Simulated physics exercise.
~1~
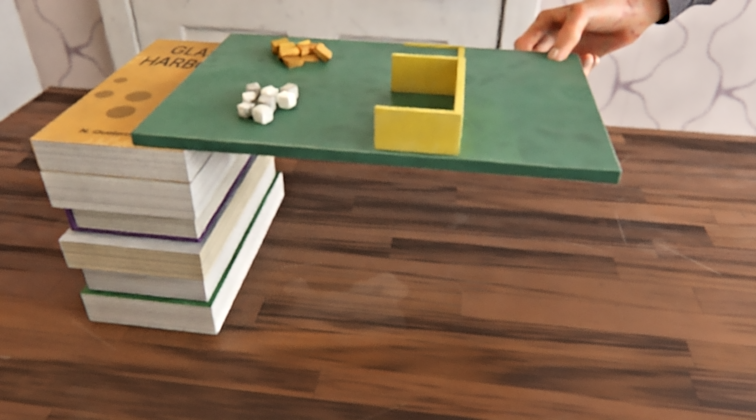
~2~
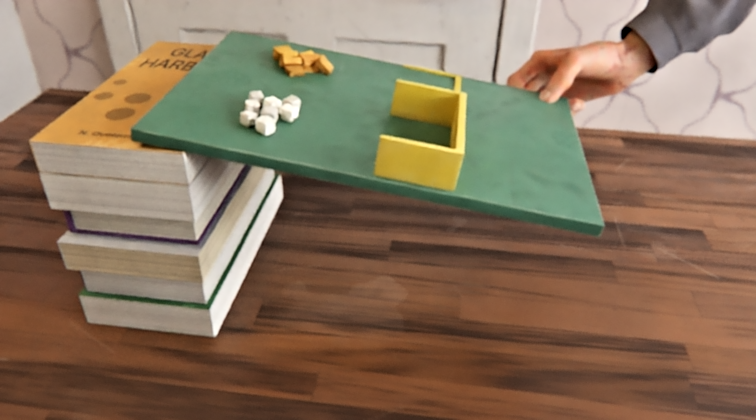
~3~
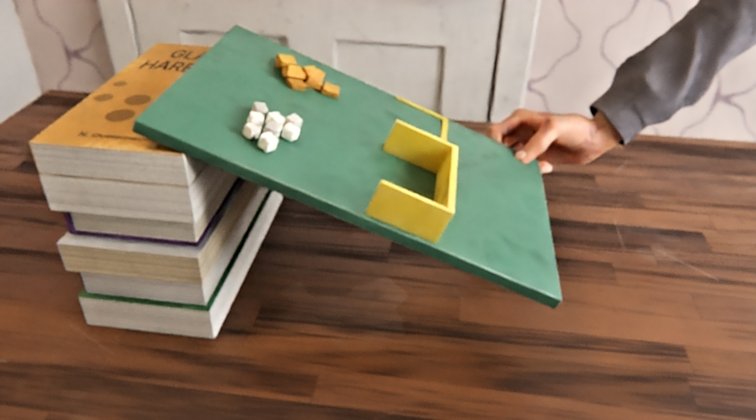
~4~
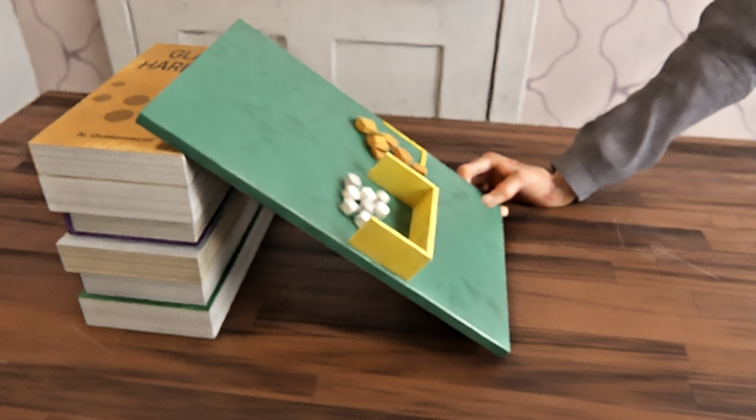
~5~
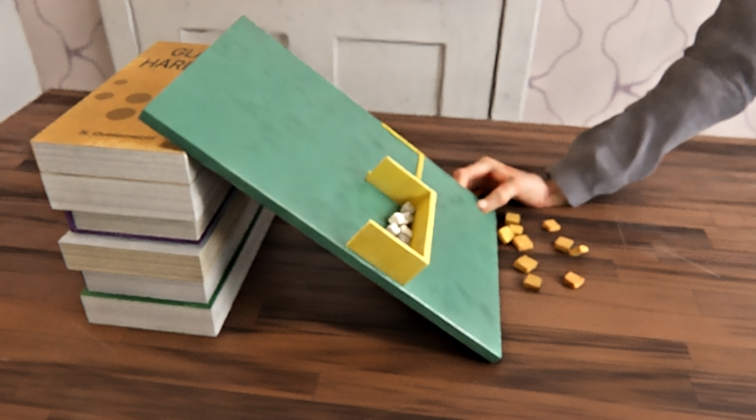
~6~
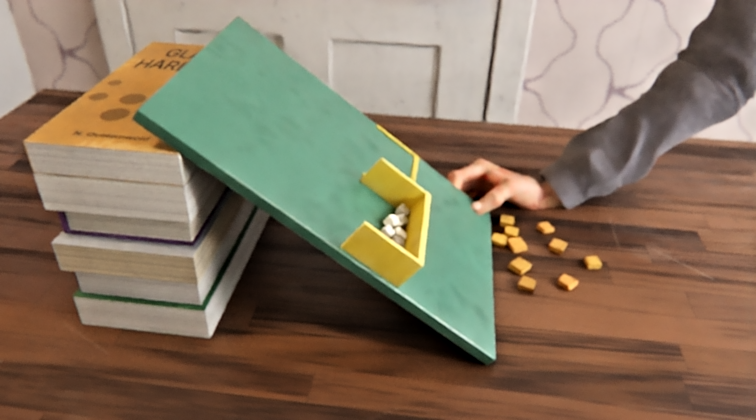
Green board propped on books tilting down under a hand, white cubes sliding into a yellow barrier, orange pieces spilling onto the table.
